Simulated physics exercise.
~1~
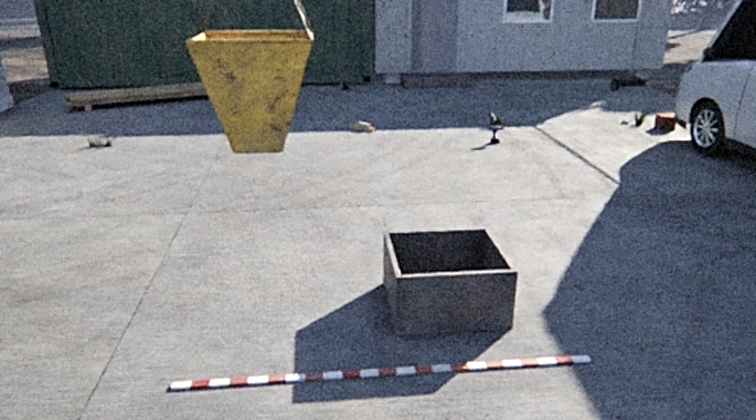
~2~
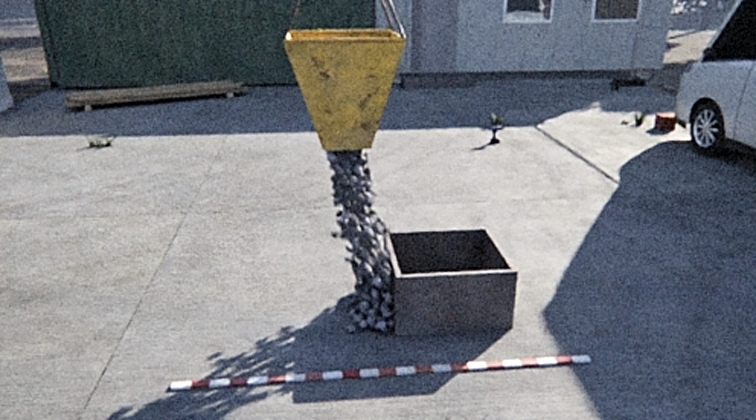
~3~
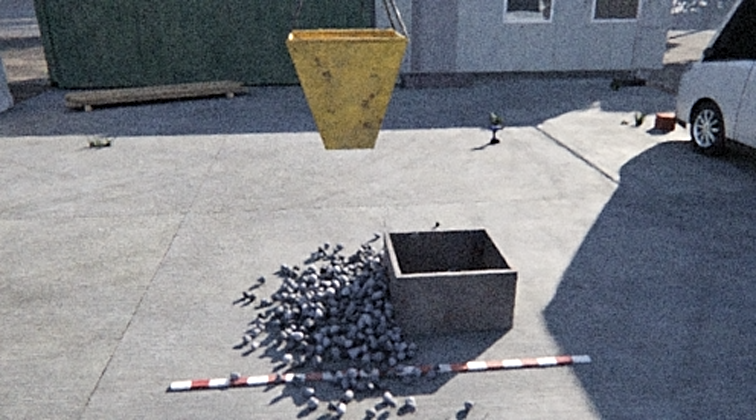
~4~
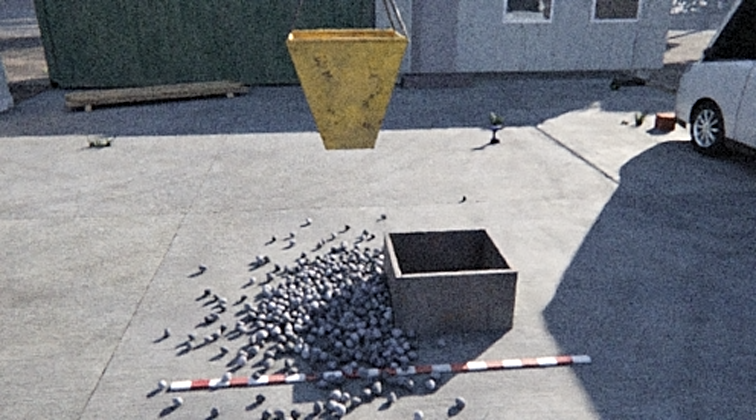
At first, a yellow skip hangs empty-looking over a concrete yard, up and to the left of an open square bin, with a red and white striped staff lying in front. The skip travels right but stops short of the bin, and a stream of grey stones pours from its bottom, dropping just outside the bin's left side. The stones pile up against that side and spread across the ground, some rolling over the staff. At the end, the skip hangs still above a wide, scattered heap, nearly all of it left of the bin, with a few stones lying in front and beyond.
